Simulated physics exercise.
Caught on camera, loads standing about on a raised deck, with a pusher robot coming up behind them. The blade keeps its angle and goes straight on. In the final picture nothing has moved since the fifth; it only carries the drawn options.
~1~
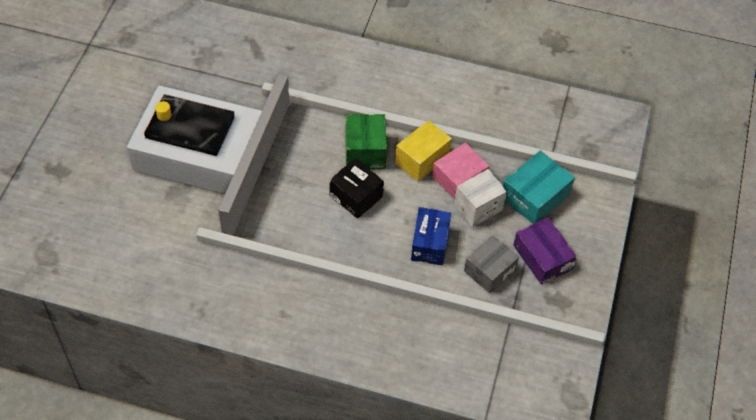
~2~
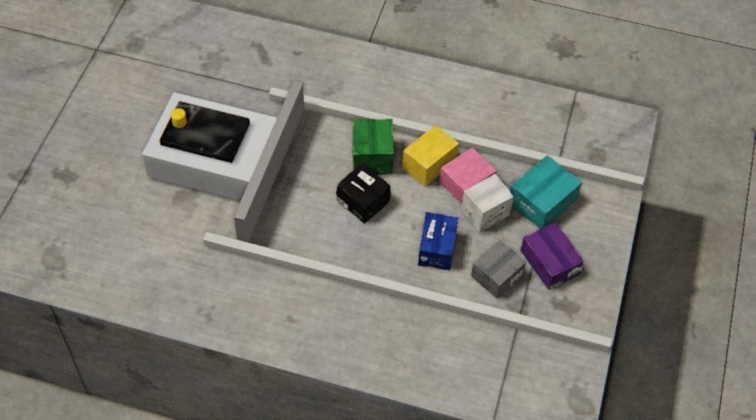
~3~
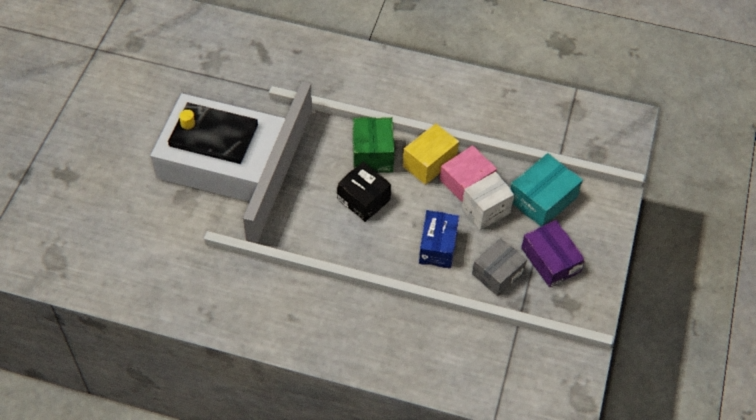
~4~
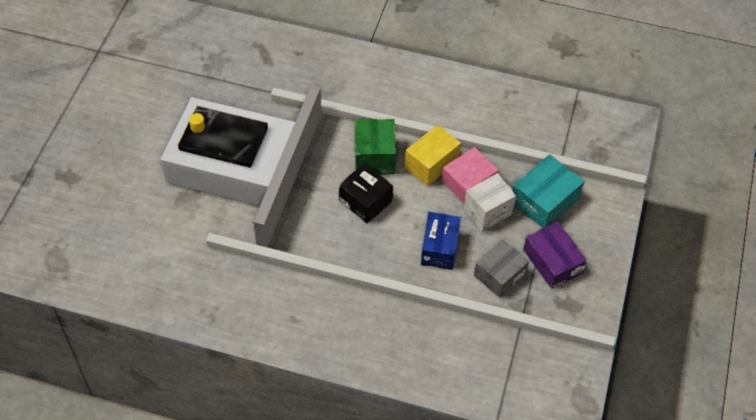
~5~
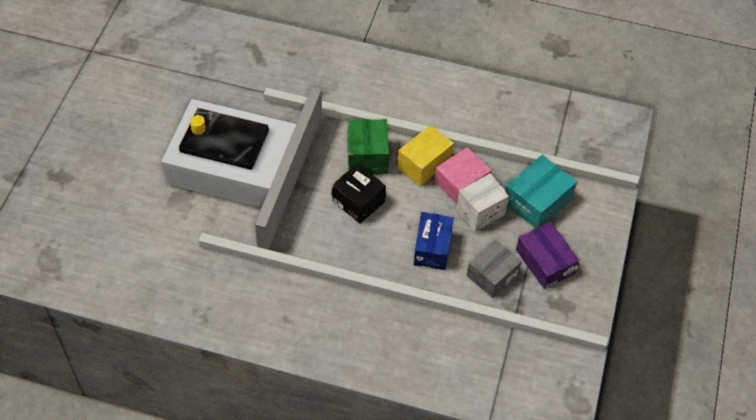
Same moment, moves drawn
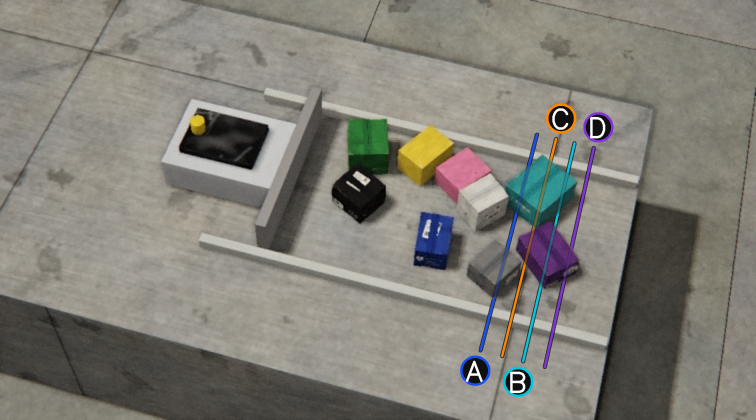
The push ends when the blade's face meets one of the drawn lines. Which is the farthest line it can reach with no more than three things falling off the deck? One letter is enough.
B.
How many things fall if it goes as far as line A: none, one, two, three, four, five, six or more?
In all, one.
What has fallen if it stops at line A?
It is the turquoise box.
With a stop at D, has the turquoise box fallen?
Yes.
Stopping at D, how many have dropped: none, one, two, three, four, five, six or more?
By then, five.
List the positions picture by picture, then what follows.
Grey parcel (491, 264); blue parcel (431, 236); black parcel (357, 188), in the first picture.
Robot (210, 132); purple parcel (552, 256), in the second picture.
Robot (219, 133); turquoise box (545, 190), in the third picture.
Robot (229, 137); pink crate (470, 176), in the fourth picture.
Robot (230, 139); grey parcel (493, 269); blue parcel (433, 241); black parcel (359, 193), in the fifth picture.
On the marked copy, A at (511, 236); B at (550, 245); C at (531, 241); D at (571, 250).
Taking B. A third of the way, robot (321, 161); white parcel (490, 208); yellow crate (457, 160).
Two thirds of the way, robot (413, 184); turquoise box (621, 214); pink crate (584, 189).
When it is over, robot (489, 202); turquoise box over the edge; purple parcel over the edge; three fallen.
As for the rest, A is within the limit but short; C is within the limit but short; D drops five.
